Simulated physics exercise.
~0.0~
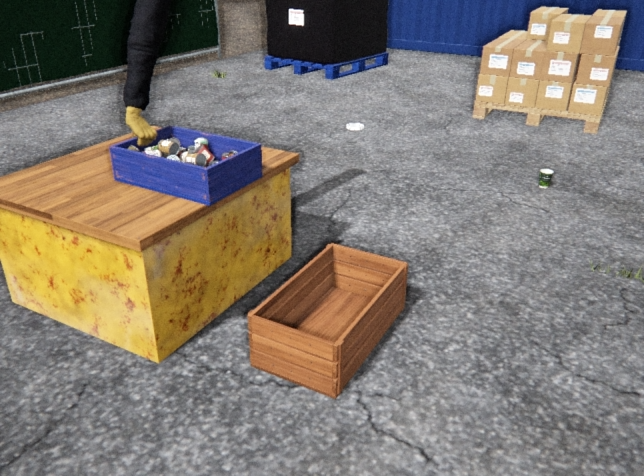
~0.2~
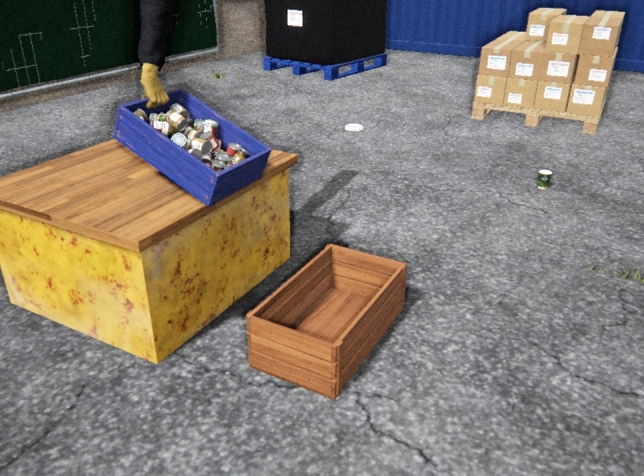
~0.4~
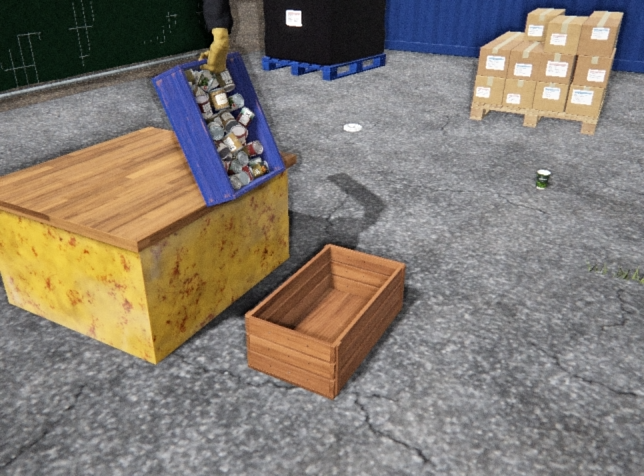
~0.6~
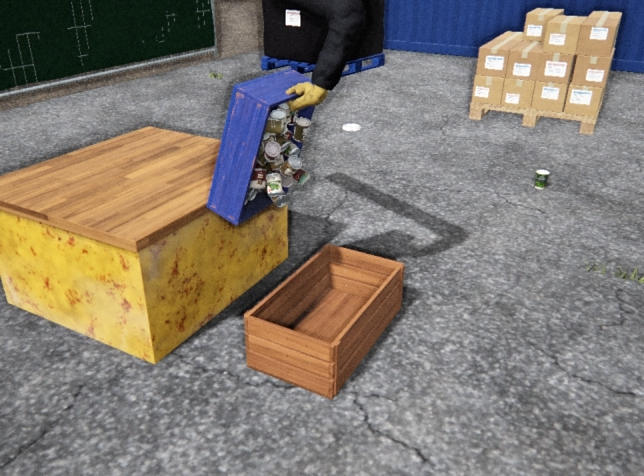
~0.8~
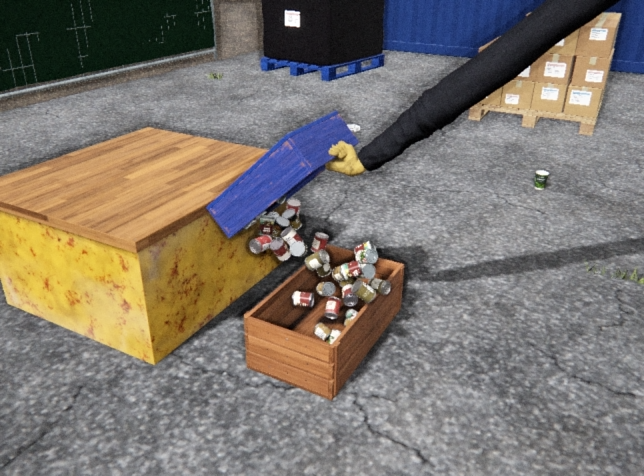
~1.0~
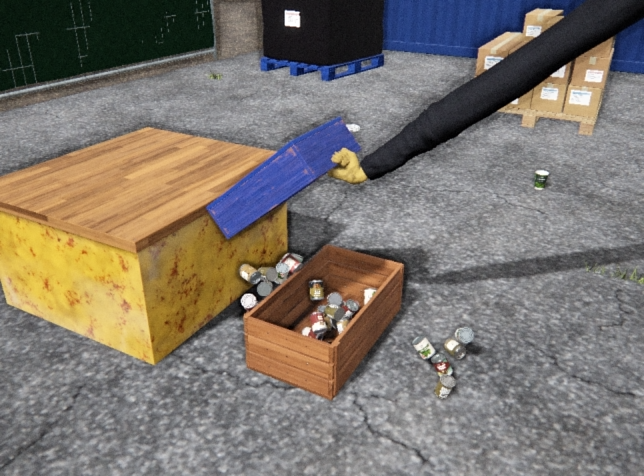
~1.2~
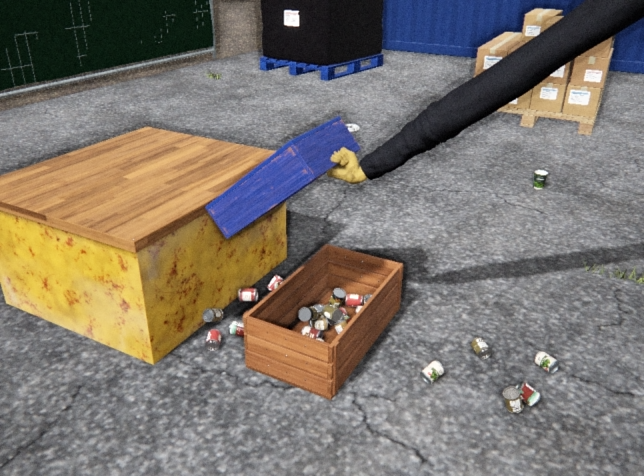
A blue tote full of small tins sits on a yellow bench with a wooden top, seen from above in a cracked grey yard, with an open brown wooden box on the ground to its right. Behind are stacked cartons, a black container on a blue pallet and a lone green tin. A dark-sleeved arm in a yellow glove tips the tote rightward over the bench's edge. The tins slide, then tumble out towards the box. Many land inside, while others scatter beside the bench and beyond the box. The emptied tote stays held upside down at a slant.
